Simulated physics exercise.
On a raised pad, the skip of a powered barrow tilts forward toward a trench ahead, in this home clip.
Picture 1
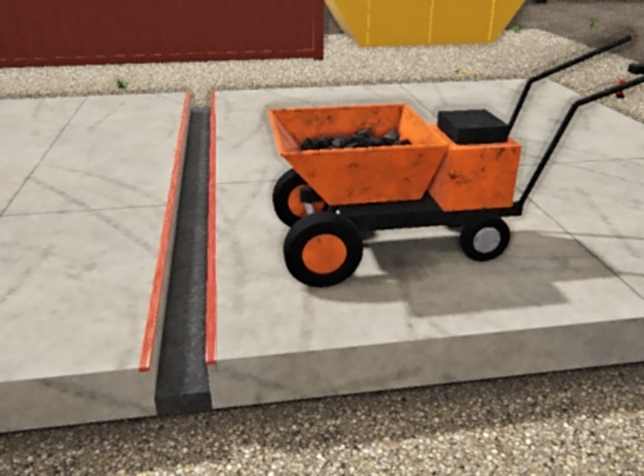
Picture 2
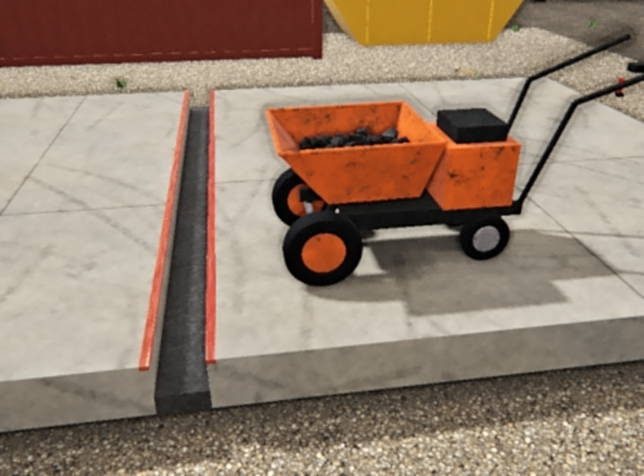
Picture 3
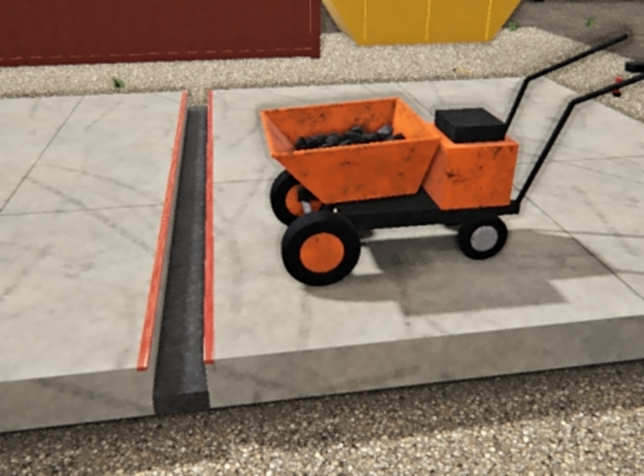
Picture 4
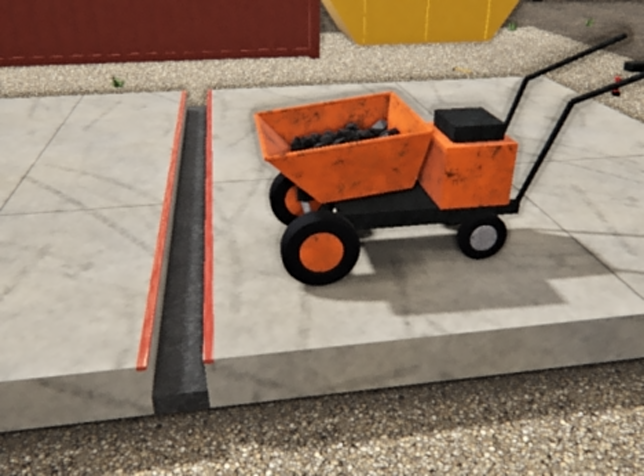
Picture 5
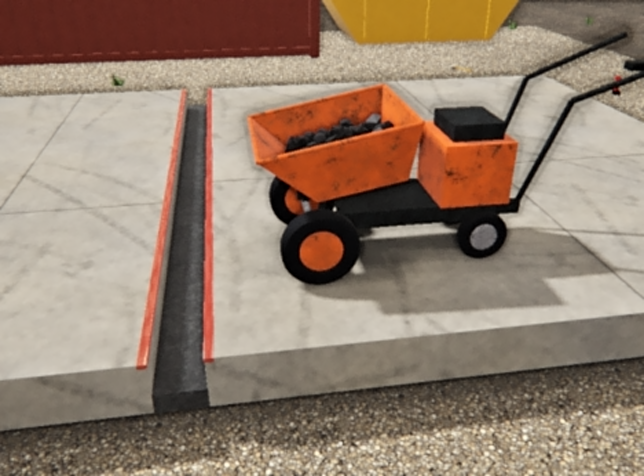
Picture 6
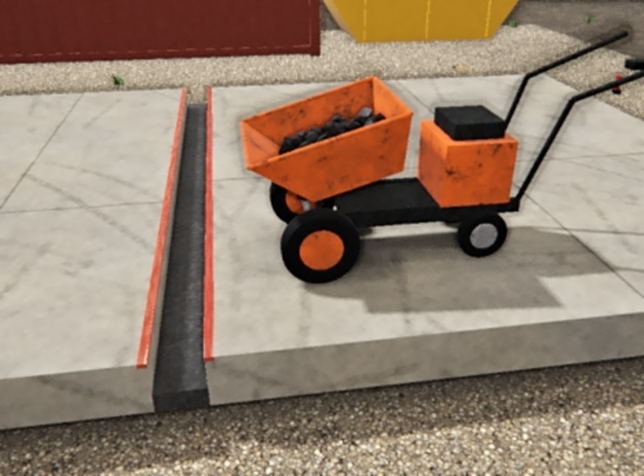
An orange powered barrow loaded with black lumps stood on a raised concrete pad beside a narrow, red-edged trench, and its skip gradually tilted forward to the left while the wheels stayed almost still.
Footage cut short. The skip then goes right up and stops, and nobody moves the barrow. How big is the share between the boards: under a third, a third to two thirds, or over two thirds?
Passes two thirds.
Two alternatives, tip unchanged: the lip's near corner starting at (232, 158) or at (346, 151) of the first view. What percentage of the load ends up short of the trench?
Roughly 0 percent first, then roughly 50 percent.
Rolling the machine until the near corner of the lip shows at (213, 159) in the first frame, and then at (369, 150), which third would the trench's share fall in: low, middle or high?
Okay, the first stop comes out as less than a third and the second as less than a third.
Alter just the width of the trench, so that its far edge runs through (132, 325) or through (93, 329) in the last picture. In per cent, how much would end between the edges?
Roughly 100 % and 100 %.
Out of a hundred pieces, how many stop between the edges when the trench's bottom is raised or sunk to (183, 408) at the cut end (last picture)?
About 100 %.
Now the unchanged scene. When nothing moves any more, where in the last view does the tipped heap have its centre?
It settles centred around (186, 272).
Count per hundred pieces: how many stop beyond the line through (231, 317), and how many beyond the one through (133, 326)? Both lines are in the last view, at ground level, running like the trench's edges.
Respectively 100 and 0 percent.
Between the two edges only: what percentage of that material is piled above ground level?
Close to 20 percent.
Soon, skip tipped steeply; all in the skip.
A while on, skip tipped right over; most in the skip; a small part in or heaped over the trench.
Towards the end, skip tipped right over; a small part in the skip; most in or heaped over the trench; a small part beyond it.
Finally, skip tipped right over; a stray few in the skip; a stray few short of the trench; nearly all in or heaped over the trench; a small part beyond it.
